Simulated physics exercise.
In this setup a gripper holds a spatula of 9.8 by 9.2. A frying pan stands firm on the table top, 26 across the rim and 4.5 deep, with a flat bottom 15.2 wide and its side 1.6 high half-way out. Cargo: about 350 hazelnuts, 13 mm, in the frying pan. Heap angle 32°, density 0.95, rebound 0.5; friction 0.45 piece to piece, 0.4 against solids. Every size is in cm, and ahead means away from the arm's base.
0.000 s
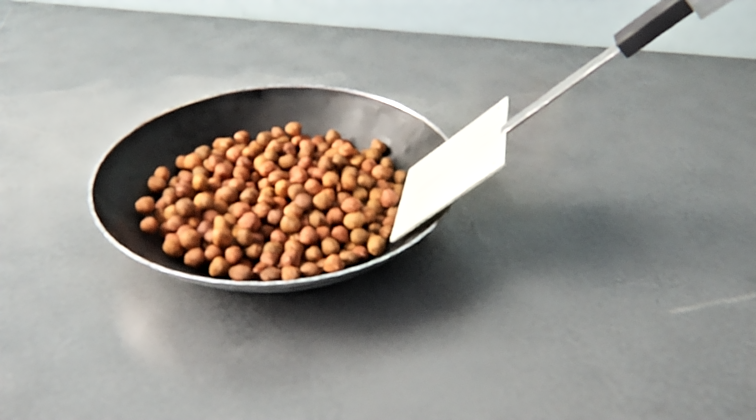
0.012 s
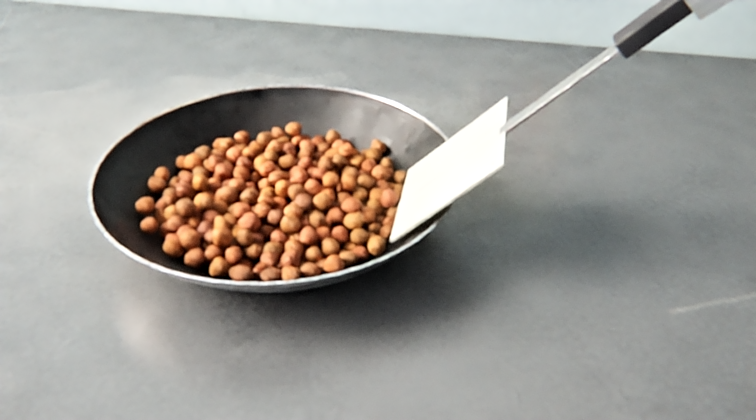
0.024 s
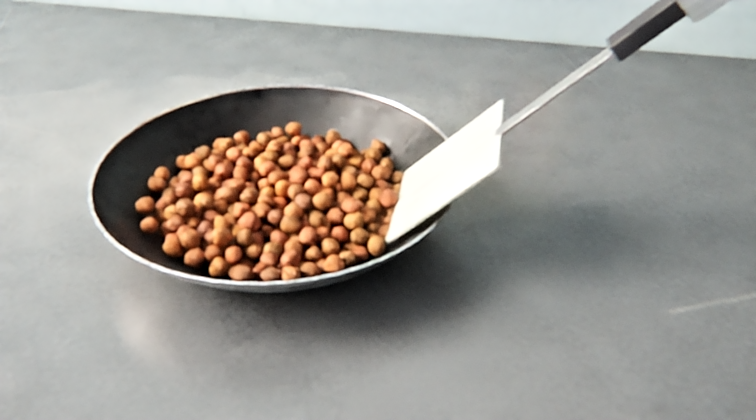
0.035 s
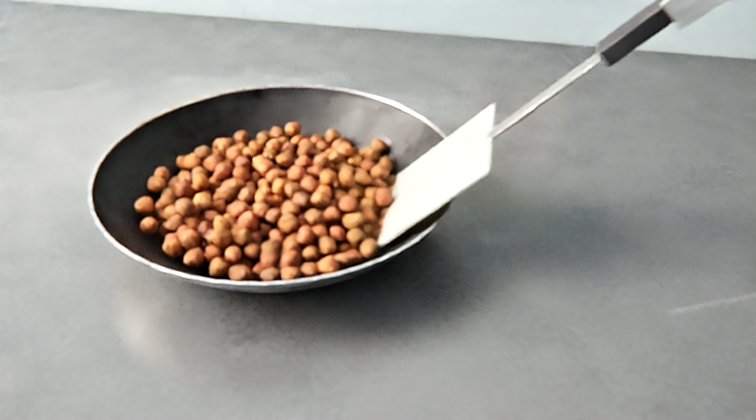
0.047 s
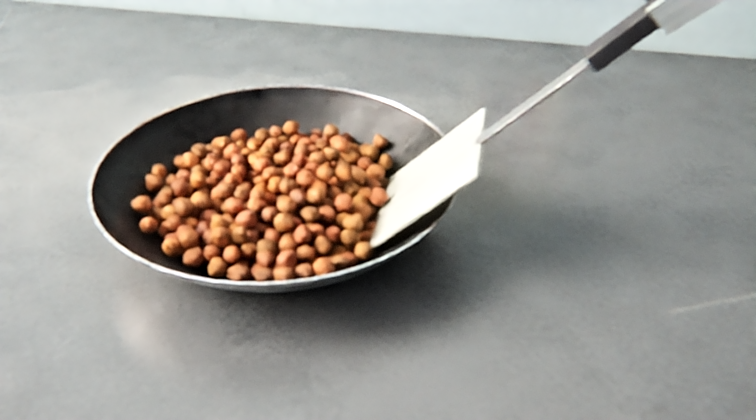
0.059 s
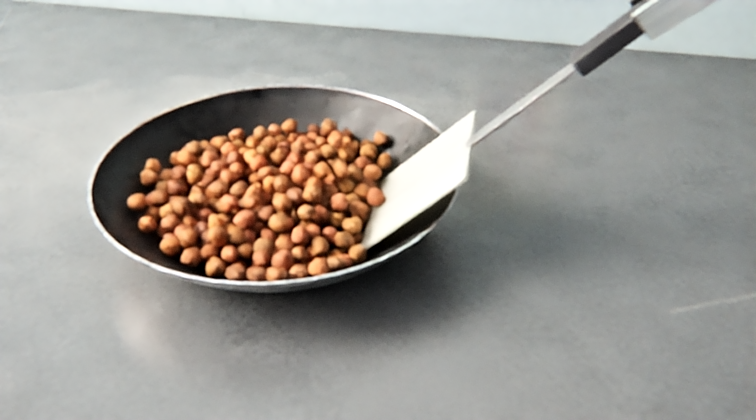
A gripper held a white spatula at the right side of a dark frying pan full of brown hazelnuts, then slid it slowly a short way left, nudging the nearest nuts along.
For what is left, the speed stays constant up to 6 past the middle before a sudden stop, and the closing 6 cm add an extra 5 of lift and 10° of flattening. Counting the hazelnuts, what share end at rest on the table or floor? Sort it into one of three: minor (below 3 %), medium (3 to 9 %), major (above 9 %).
Medium, 3 to 9 %.
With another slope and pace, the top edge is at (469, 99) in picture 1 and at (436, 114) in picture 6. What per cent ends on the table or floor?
Roughly 5 %.
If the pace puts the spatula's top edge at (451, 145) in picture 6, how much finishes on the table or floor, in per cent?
Share: Roughly 20 %.
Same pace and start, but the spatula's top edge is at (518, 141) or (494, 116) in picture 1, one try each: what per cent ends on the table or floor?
First try around 5 percent, second around 5 percent.
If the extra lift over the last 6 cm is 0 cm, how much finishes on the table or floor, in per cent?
Some 0 in a hundred.
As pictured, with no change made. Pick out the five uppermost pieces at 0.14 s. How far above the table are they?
4 cm.
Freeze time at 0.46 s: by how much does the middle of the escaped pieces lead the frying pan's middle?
About 16 cm.
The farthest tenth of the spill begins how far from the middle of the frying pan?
About 30 cm from the centre.
After 0.14 s, sloping 46°, highest piece 4 above the table; 346 in the frying pan.
After 0.22 s, sloping 42°, highest piece 6 above the table; 346 in the frying pan.
After 0.46 s, sloping 36°, highest piece 7 above the table; 329 in the frying pan, 16 on the table or floor, 1 on the blade or in flight.
After 1.51 s, sloping 36°, highest piece 6 above the table; 327 in the frying pan, 19 on the table or floor.
At rest, 327 in the frying pan, 19 on the table or floor. That is 5 % on the table or floor.
